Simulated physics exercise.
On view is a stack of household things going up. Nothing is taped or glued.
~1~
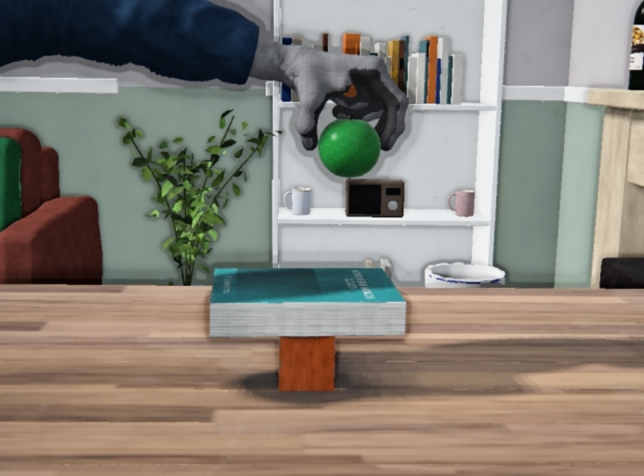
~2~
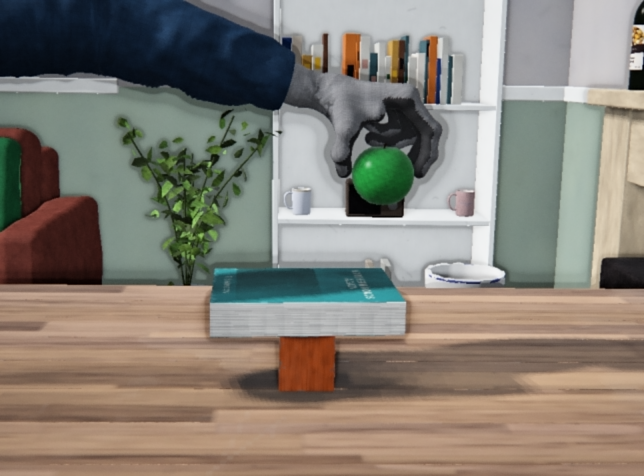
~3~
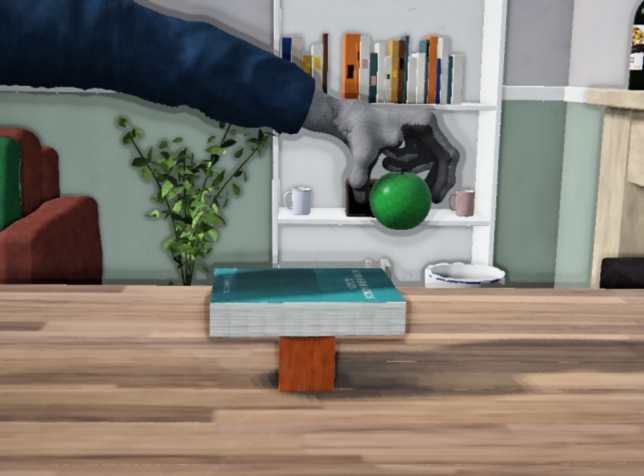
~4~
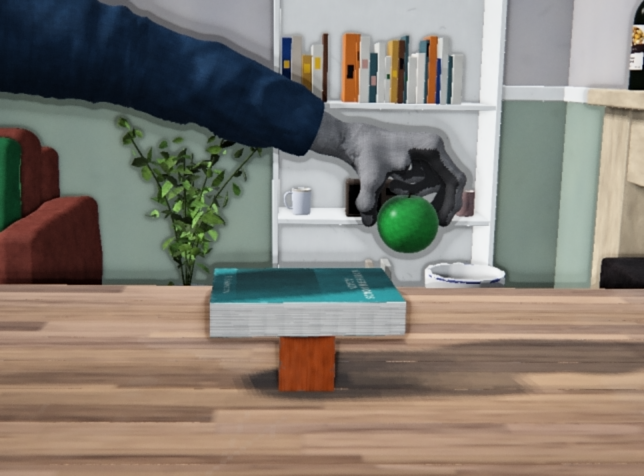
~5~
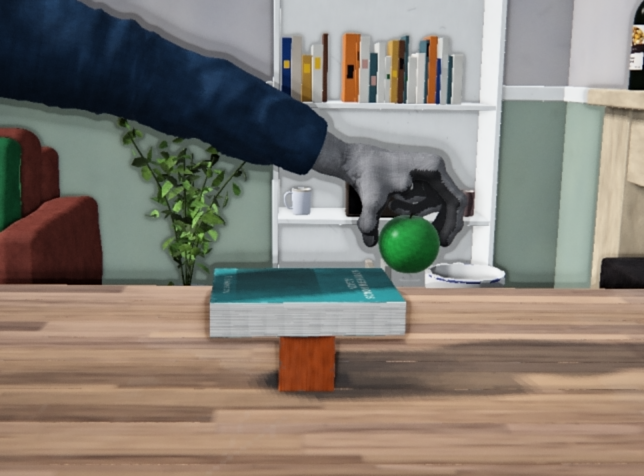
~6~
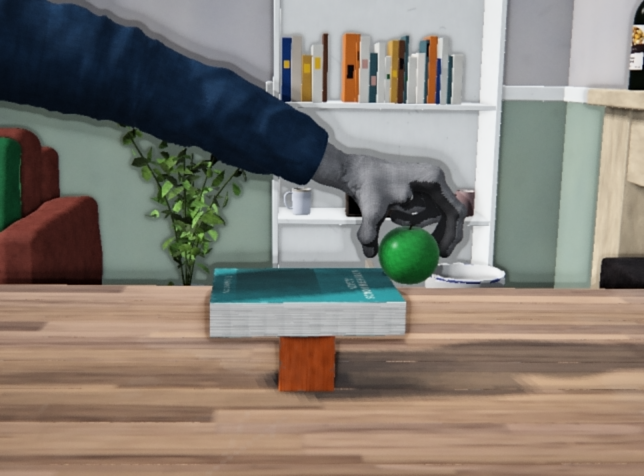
In a living room, a gray hand in a dark blue sleeve carries a green apple rightward and down, lowering it to the right end of a turquoise book resting on a reddish-brown block, its fingers still around the apple.
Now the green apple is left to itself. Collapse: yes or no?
Collapse: Yes.
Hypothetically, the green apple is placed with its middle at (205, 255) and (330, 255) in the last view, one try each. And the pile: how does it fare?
Result 1: Pile falls; result 2: Pile stable.
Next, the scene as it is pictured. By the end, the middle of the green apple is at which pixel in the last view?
Look around (467, 351) in the final frame.
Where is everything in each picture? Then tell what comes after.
The first picture shows coming down; green apple (349, 148); turquoise book (304, 300).
The second picture shows coming down; green apple (383, 175); turquoise book (304, 300).
The third picture shows coming down; green apple (401, 201); turquoise book (304, 300).
The fourth picture shows coming down; green apple (407, 224); turquoise book (304, 300).
The fifth picture shows coming down; green apple (409, 244); turquoise book (304, 300).
The sixth picture shows set down, still held; green apple (408, 255); turquoise book (304, 300).
Then, 0.20 s on from there, green apple shifted a little near (419, 268).
Then, 0.30 s on from there, green apple now fallen.
Then, 0.40 s on from there, things are still on the move.
Then, 0.50 s on from there, as before.
In the end, fallen, green apple; the other 2 unmoved. At the end, from the last picture's camera, green apple near (467, 352). The pile comes apart.
